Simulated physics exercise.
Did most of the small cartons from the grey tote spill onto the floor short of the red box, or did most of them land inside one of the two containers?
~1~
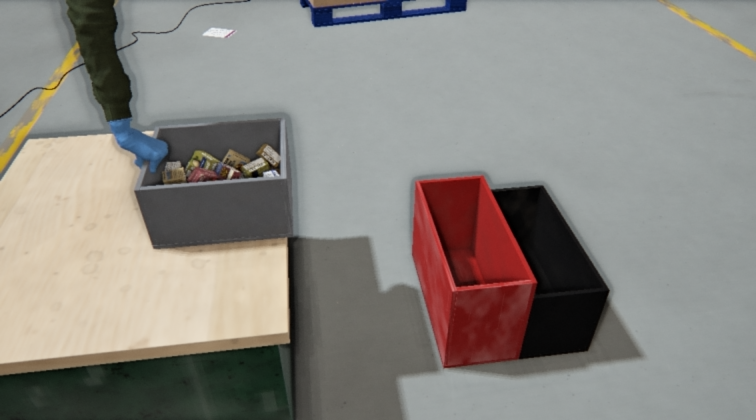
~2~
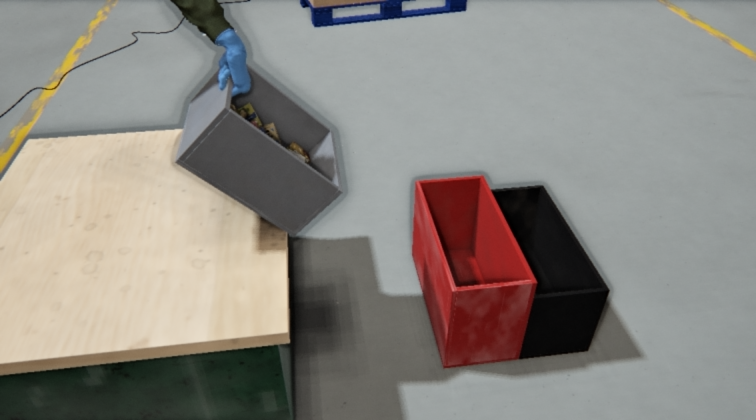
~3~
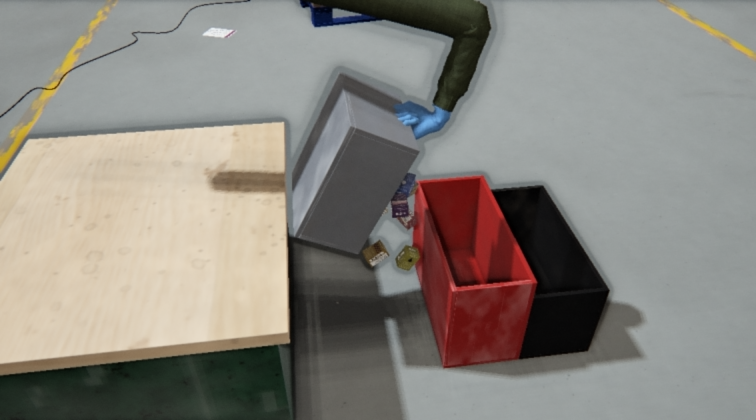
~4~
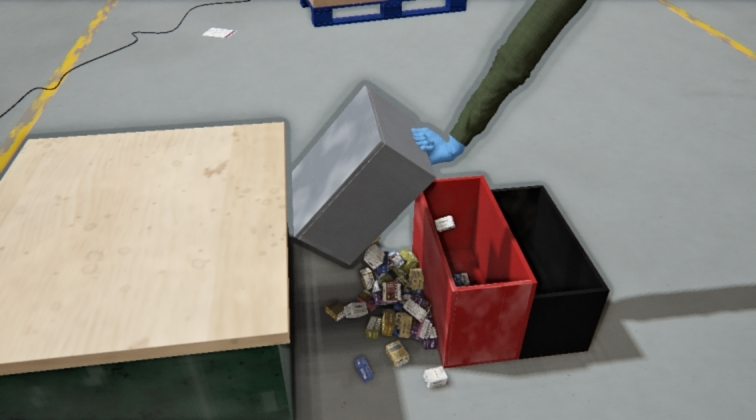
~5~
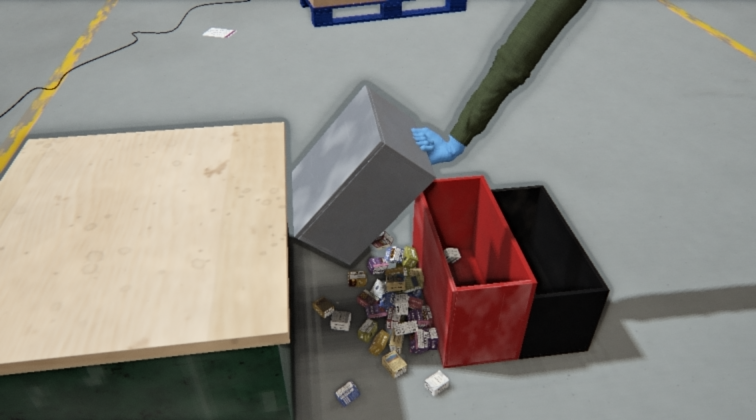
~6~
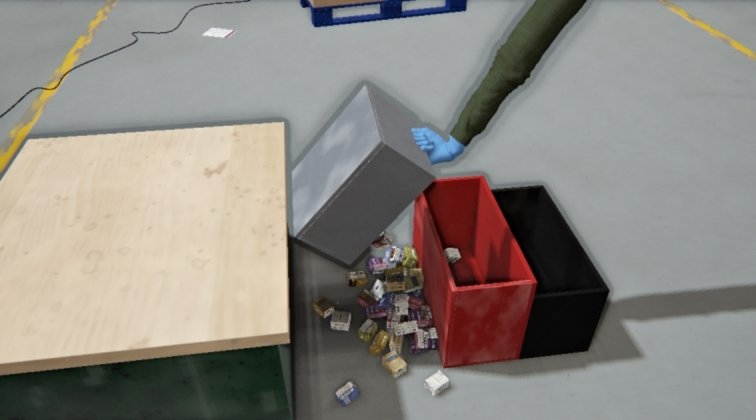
Most of the cartons spilled onto the floor between the bench and the red box, where they ended up in a scattered heap.
A grey tote full of small cartons was lifted off the wooden bench by a blue-gloved hand and tipped steeply toward the red box, but most of the cartons tumbled into a heap on the floor in front of it, and only a couple went in.
